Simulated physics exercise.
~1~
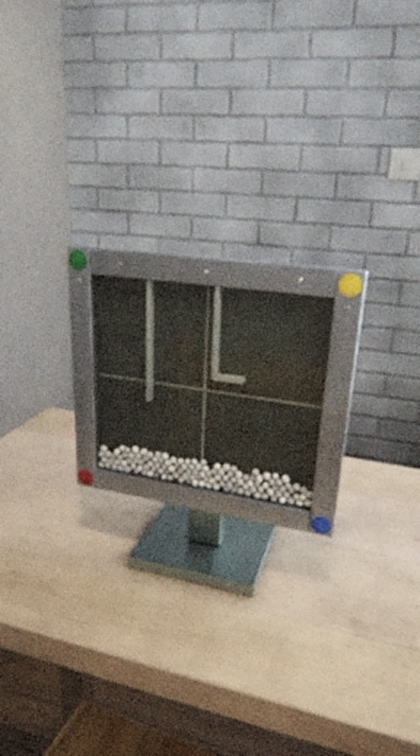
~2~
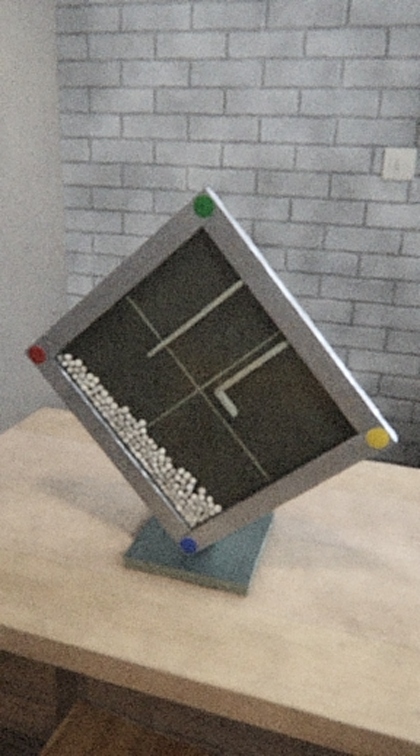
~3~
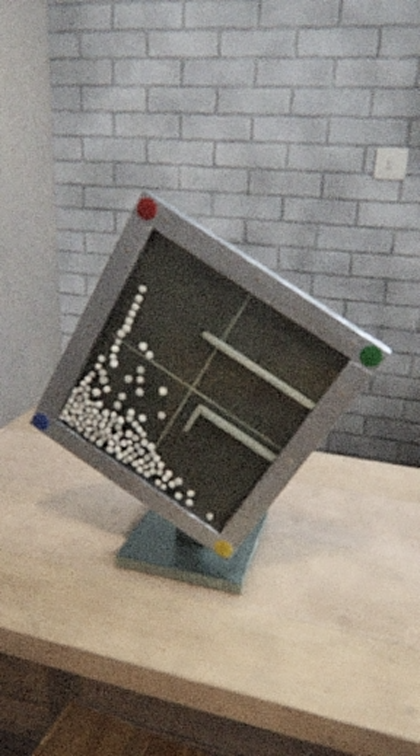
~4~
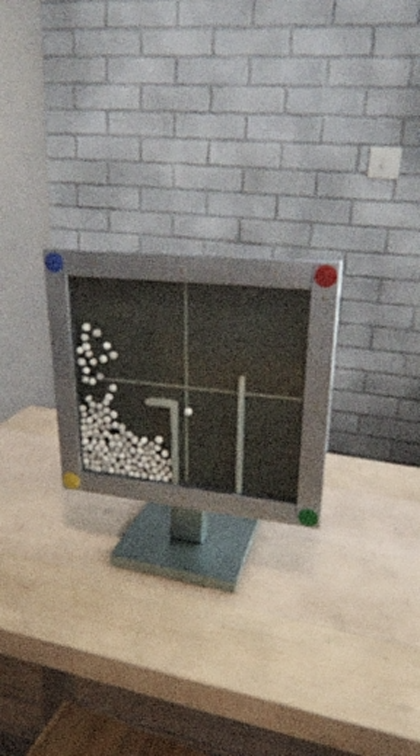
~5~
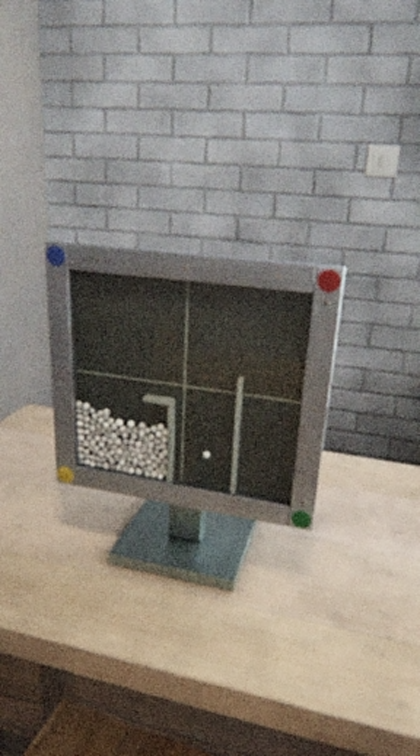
At the start, small white beads lie in a shallow layer along the bottom of a square, dark-faced case on a stand, set on a wooden table before a brick wall. The case turns clockwise, carrying the beads up along its lower left side. As it tips further, they tumble toward the blue and yellow corners, some strung out above the pile. The case stops upside down while beads still drop down the left side. Nearly all end heaped in the yellow quarter against the bent wall, with a single bead to its right.
